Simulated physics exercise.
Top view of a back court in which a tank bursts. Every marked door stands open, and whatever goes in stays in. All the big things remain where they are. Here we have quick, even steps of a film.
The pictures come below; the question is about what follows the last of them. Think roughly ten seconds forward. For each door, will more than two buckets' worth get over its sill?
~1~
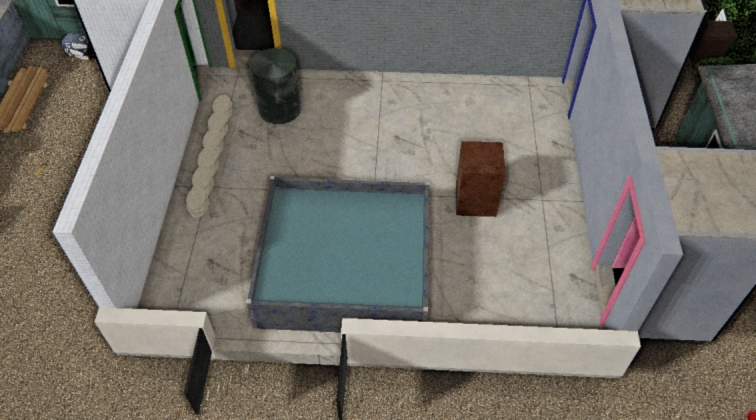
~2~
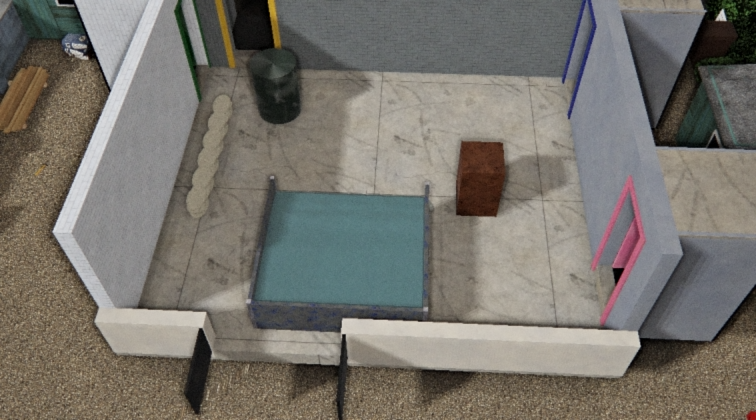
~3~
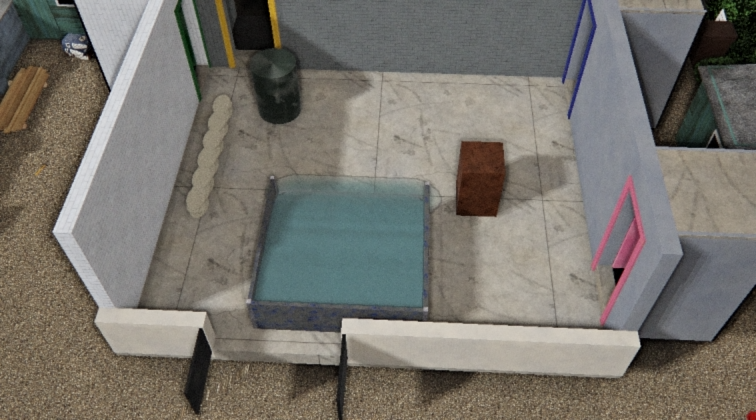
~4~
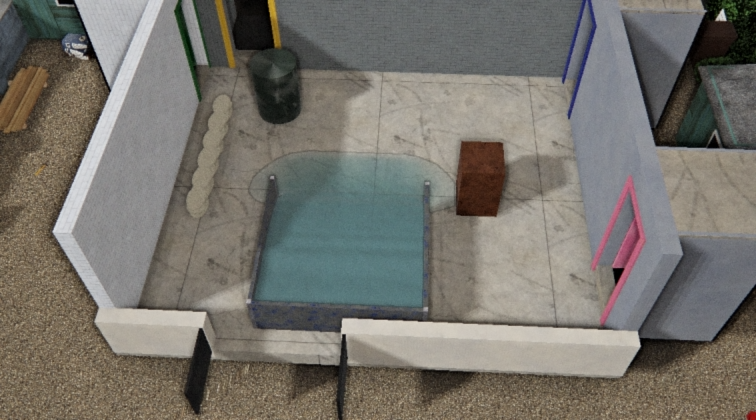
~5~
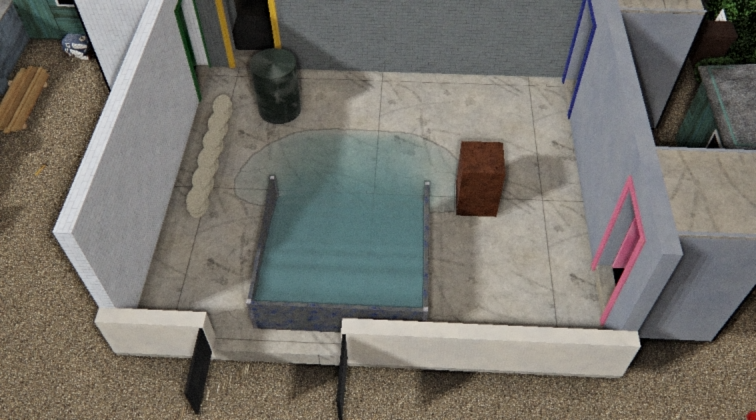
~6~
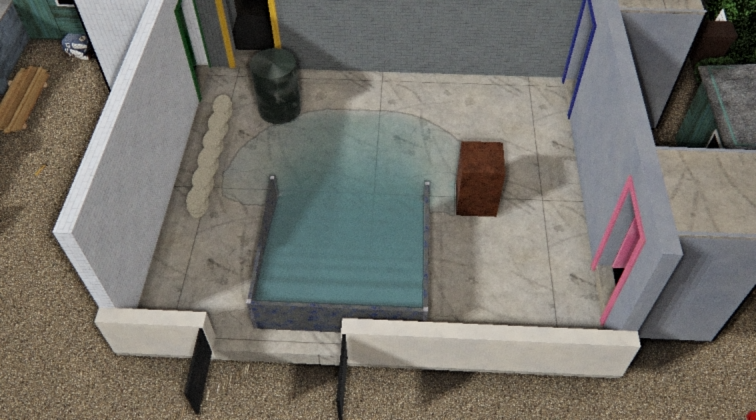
My prediction: The pink door will pass two buckets at most. The blue door will pass more than two buckets. The green door will pass more than two buckets. The yellow door will pass two buckets at most.
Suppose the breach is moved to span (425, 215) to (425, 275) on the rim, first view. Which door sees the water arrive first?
It would be the door marked pink.
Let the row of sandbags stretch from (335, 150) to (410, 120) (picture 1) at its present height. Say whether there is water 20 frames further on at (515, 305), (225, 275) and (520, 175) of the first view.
Sequence check: Left alone / left alone / soaked through.
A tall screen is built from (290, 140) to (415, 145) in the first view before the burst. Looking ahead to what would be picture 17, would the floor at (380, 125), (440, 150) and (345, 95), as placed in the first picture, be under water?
Results in sequence: Bone-dry / swamped / bone-dry.
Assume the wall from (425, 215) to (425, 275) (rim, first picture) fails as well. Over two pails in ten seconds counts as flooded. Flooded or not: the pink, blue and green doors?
The pink door ends up above, the blue door ends up above, and the green door ends up above.
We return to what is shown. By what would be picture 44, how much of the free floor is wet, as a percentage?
That works out to some 90 in a hundred.
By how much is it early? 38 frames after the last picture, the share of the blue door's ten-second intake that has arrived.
I make it 95 per cent.
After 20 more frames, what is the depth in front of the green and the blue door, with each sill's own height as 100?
The first comes to about 310 percent, the second to about 250 percent.
A moment on, water covers 40 % of the floor; the pink door not reached, the blue door not reached, the green door not reached, the yellow door not reached.
Next, water covers 50 % of the floor; the pink door not reached, the blue door not reached, the green door wet at the sill, nothing in, the yellow door wet at the sill, nothing in.
Then, water covers 55 % of the floor; the pink door not reached, the blue door over two buckets in, the green door far over two buckets in, the yellow door under two buckets in.
Later, water covers 90 % of the floor; the pink door wet at the sill, nothing in, the blue door far over two buckets in, the green door far over two buckets in, the yellow door under two buckets in.
In the end, water covers 95 % of the floor; the pink door wet at the sill, nothing in, the blue door far over two buckets in, the green door far over two buckets in, the yellow door under two buckets in.
